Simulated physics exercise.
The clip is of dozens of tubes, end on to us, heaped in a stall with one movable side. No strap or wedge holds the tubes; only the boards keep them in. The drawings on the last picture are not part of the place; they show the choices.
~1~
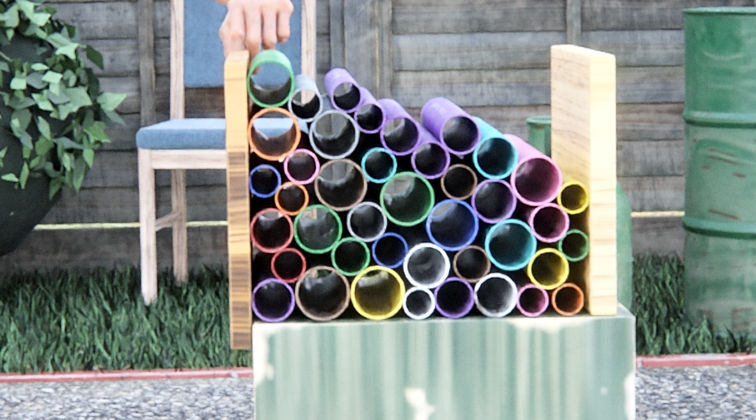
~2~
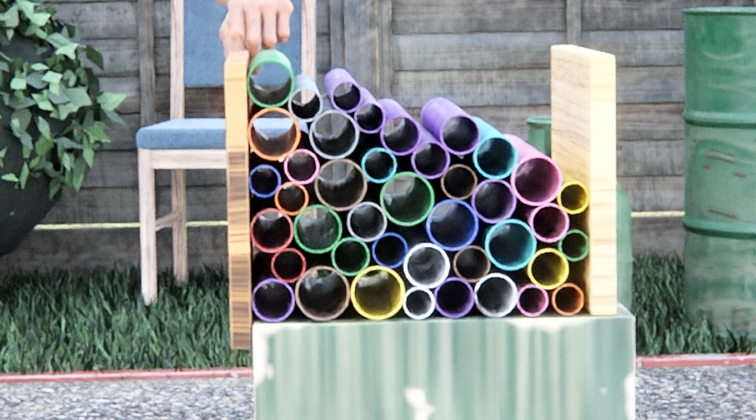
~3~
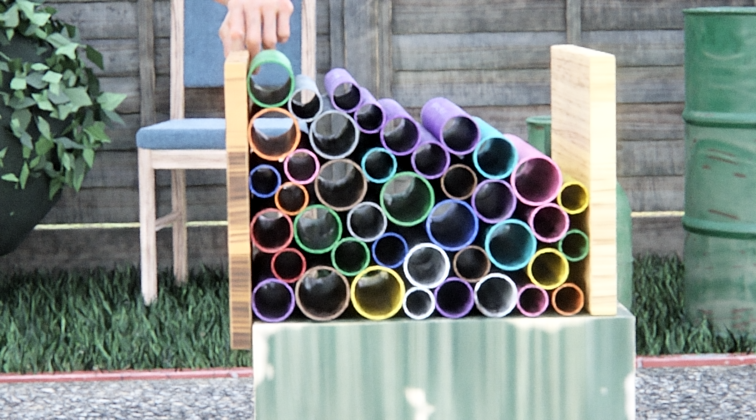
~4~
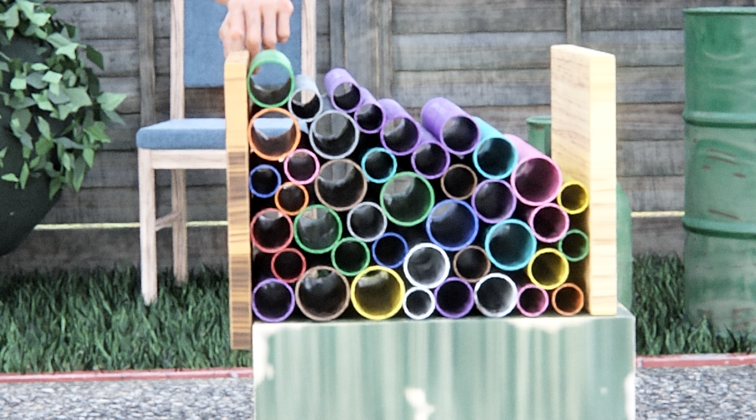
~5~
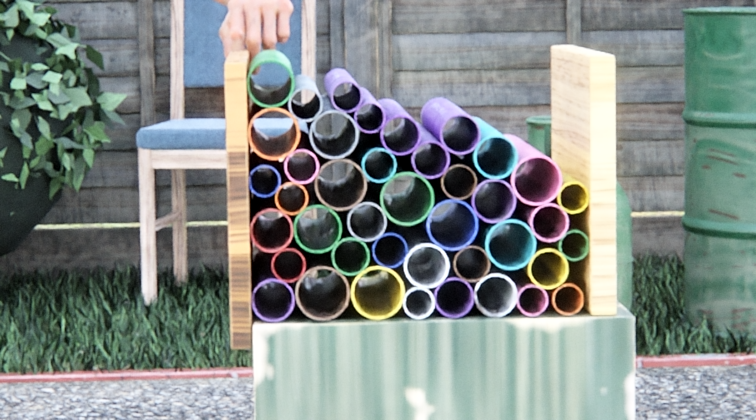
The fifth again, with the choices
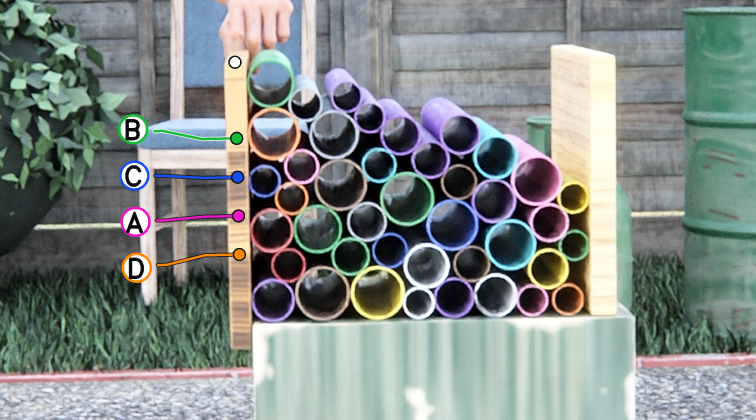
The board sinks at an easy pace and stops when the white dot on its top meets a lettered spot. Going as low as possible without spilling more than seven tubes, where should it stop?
The lowest mark that will do is D.
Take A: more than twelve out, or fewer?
At A, fewer than twelve.
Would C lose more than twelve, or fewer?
It loses fewer than twelve.
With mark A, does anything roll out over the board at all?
Yes.
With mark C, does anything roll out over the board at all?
At C: Yes.
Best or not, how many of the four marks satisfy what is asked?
Four of the four.
On the copy, A at (238, 216); B at (237, 139); C at (237, 177); D at (239, 254); the white dot at (235, 62).
On D. First, top of the board (248, 146).
Then, top of the board (250, 242).
Finally, top of the board (250, 253), six out over the board.
By contrast, A six out over the board; B one out over the board; C one out over the board.
